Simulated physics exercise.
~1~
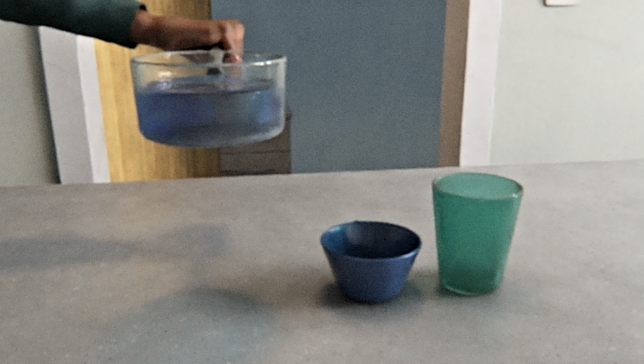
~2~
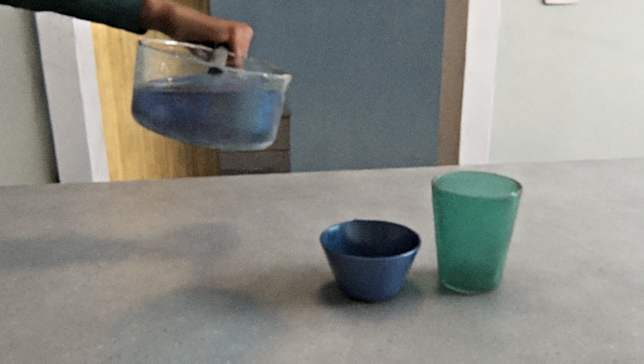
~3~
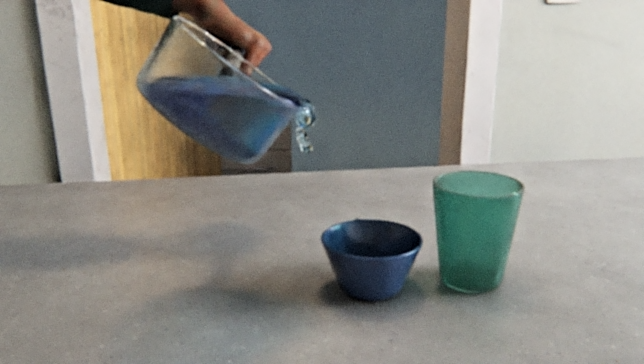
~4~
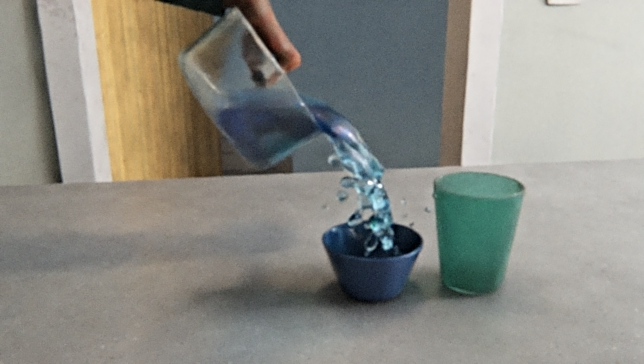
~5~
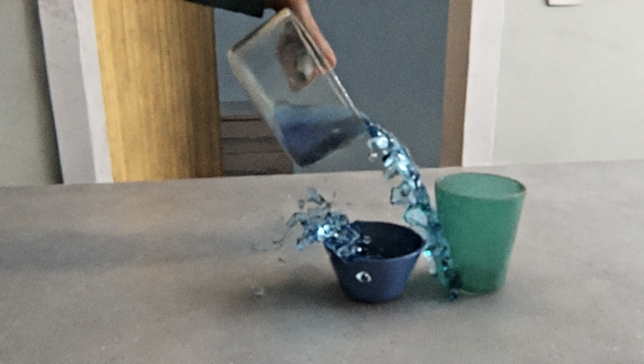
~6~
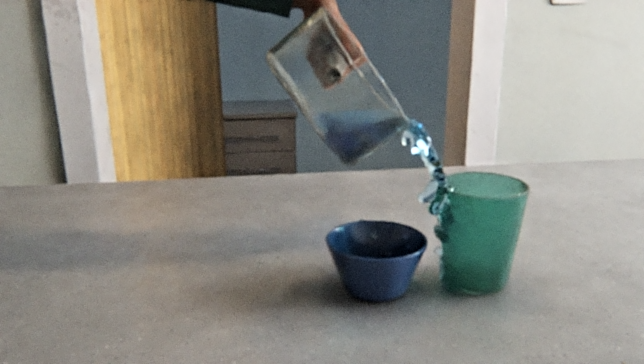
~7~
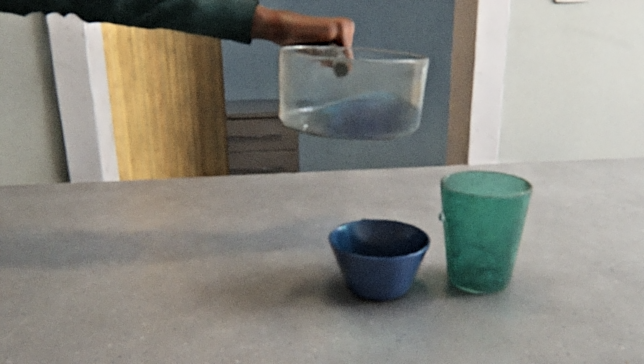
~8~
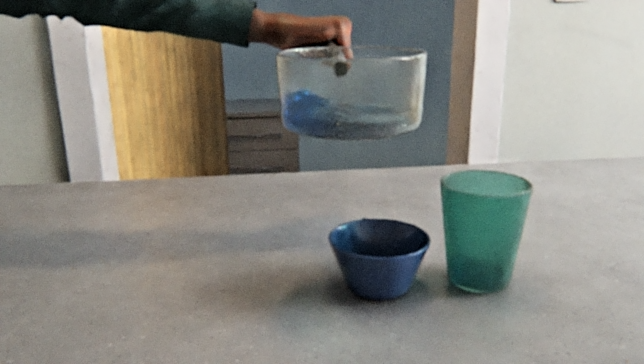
A hand tipped a clear glass pot of bluish water over a small blue cup, splashing some out, then moved right so the stream fell by the green glass, before leveling the pot and holding it above them with a little water left.
